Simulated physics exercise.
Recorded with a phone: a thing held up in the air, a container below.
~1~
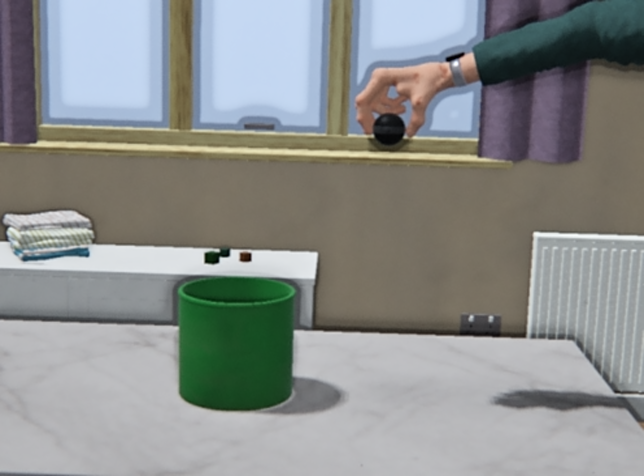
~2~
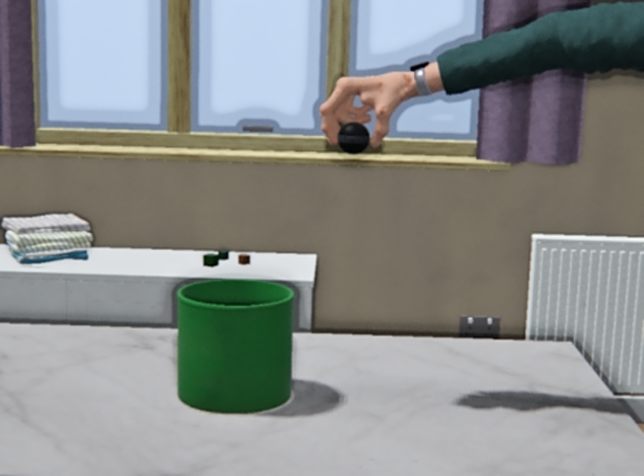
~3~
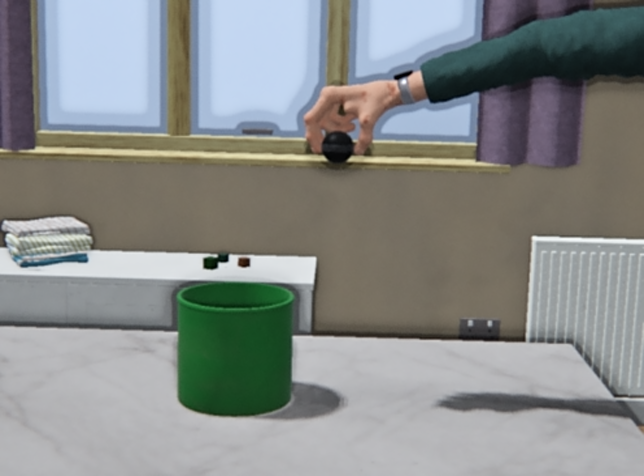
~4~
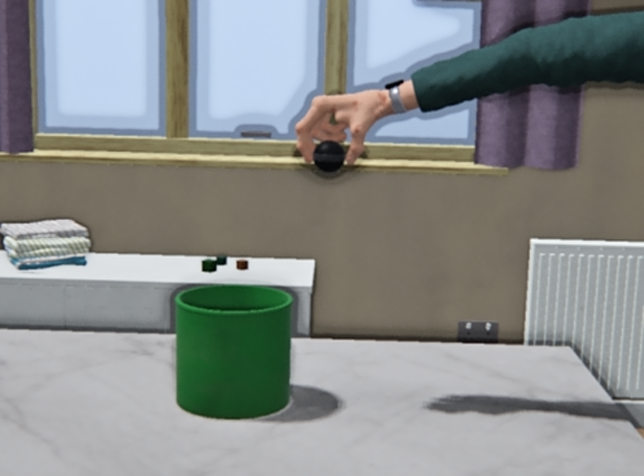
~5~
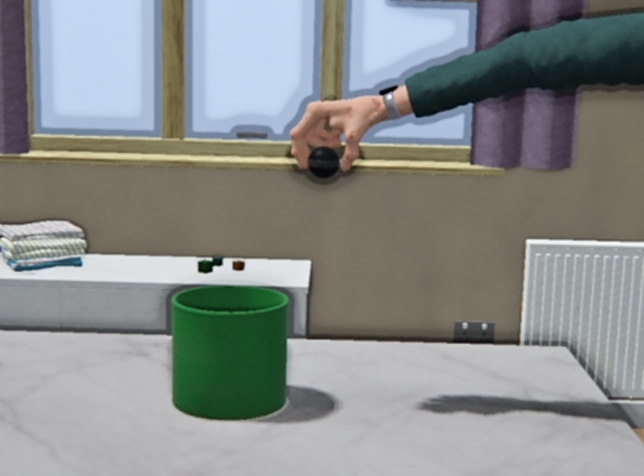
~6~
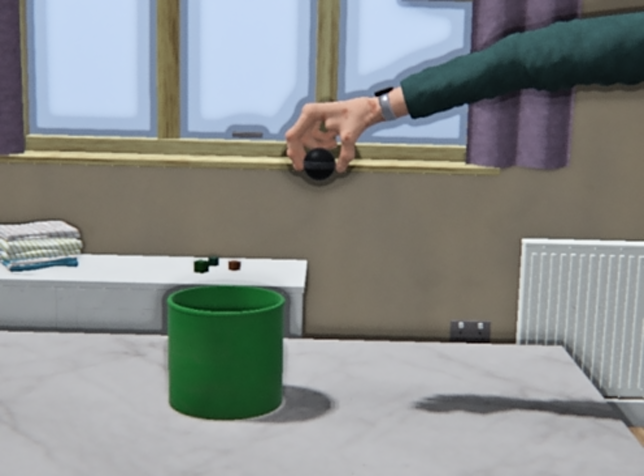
In a room with a window, a hand held a black ball above a marble-look table with a green pot, moving it left and slightly down, then slowing until it barely moved.
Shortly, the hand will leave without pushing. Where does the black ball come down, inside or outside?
Once let go, the black ball falls wide.
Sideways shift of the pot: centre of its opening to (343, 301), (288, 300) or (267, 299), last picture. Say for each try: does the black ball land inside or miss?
It makes it in; makes it in; makes it in.
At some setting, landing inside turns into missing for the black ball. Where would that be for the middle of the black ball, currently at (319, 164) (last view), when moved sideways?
Turning point: About (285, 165).
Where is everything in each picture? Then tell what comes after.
In the first picture, still on the way; black ball (389, 129); pot (236, 341).
In the second picture, still on the way; black ball (354, 138); pot (235, 344).
In the third picture, still on the way; black ball (338, 147); pot (235, 346).
In the fourth picture, still on the way; black ball (329, 156); pot (234, 349).
In the fifth picture, still on the way; black ball (324, 163); pot (230, 350).
In the sixth picture, in place, still held; black ball (319, 164); pot (226, 350).
Then, 0.18 s after the last picture, black ball moved well along near (318, 225).
Then, 0.28 s after the last picture, black ball falling near (315, 339).
Then, 0.40 s after the last picture, black ball down below near (315, 364).
At rest, the black ball falls beside it, near (314, 388).
